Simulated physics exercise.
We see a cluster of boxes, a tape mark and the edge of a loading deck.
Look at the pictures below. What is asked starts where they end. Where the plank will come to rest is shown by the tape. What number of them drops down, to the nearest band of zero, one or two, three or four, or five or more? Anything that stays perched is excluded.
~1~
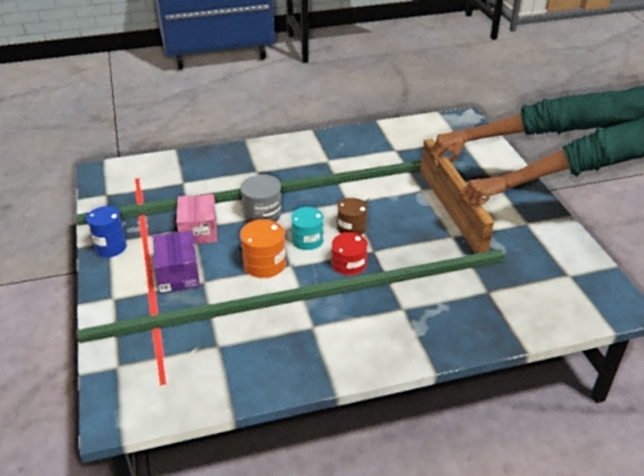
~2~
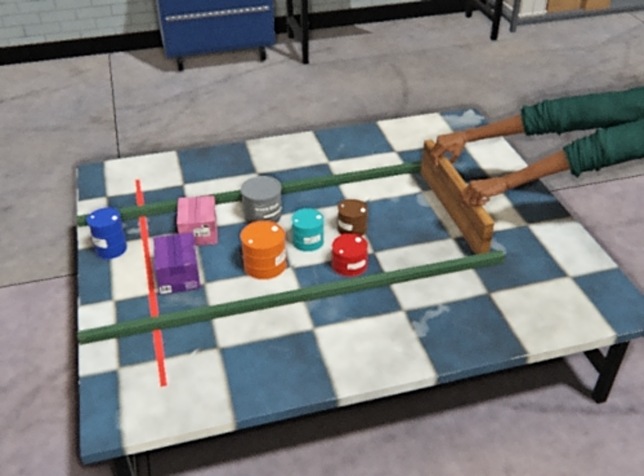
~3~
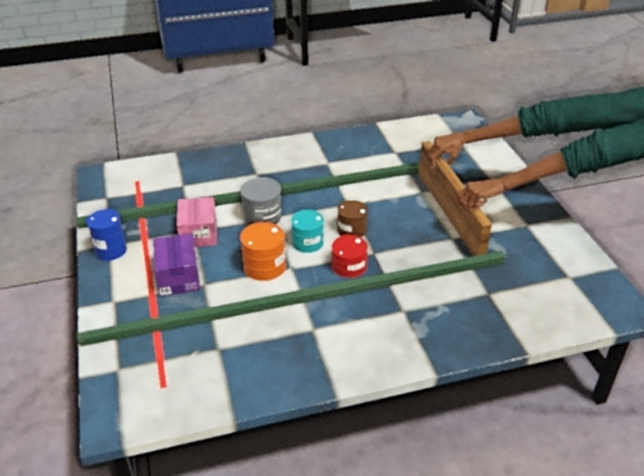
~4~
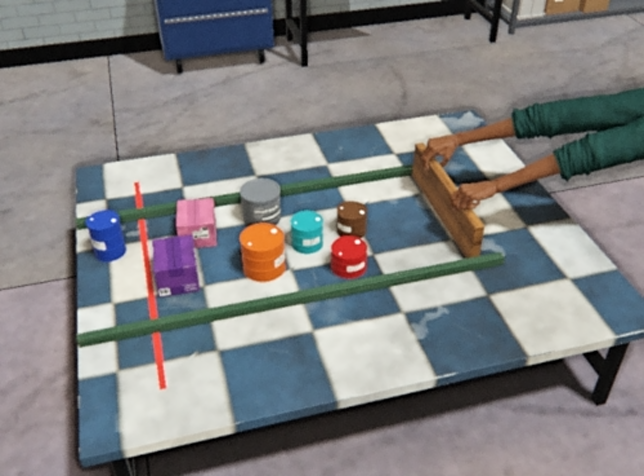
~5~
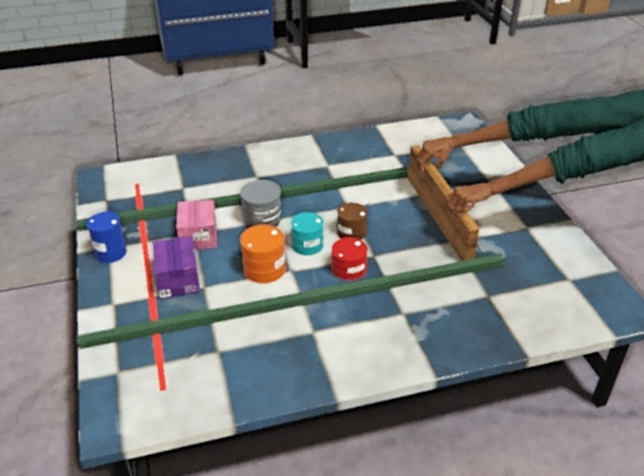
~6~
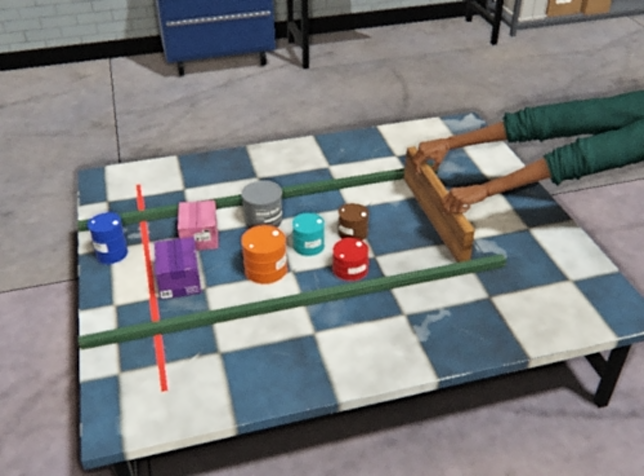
When it halts, one, or two, of them have come off.
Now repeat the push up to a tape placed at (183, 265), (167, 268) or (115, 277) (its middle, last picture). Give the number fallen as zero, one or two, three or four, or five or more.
Result per tape, in order - none / one or two / 3 or 4.
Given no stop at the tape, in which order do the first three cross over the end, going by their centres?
Blue canister, then purple parcel, then orange canister.
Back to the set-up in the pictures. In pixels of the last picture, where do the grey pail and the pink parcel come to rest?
Final positions - grey pail around (122, 224), pink parcel around (95, 248).
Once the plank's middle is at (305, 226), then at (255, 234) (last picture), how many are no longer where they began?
4, then 7.
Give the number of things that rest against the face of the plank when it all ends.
It adds up to 4.
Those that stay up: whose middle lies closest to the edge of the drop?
The purple parcel finishes nearest.
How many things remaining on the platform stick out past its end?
I count 3 overhanging.
Early on, none off yet; blue canister at rest near (108, 238); purple parcel at rest near (178, 268); pink parcel at rest near (198, 225).
A while later, none off yet; blue canister at rest near (108, 238); purple parcel travelled a little near (163, 268); pink parcel travelled a little near (186, 228).
Finally, the number that fall off is one or two; lost, blue canister.
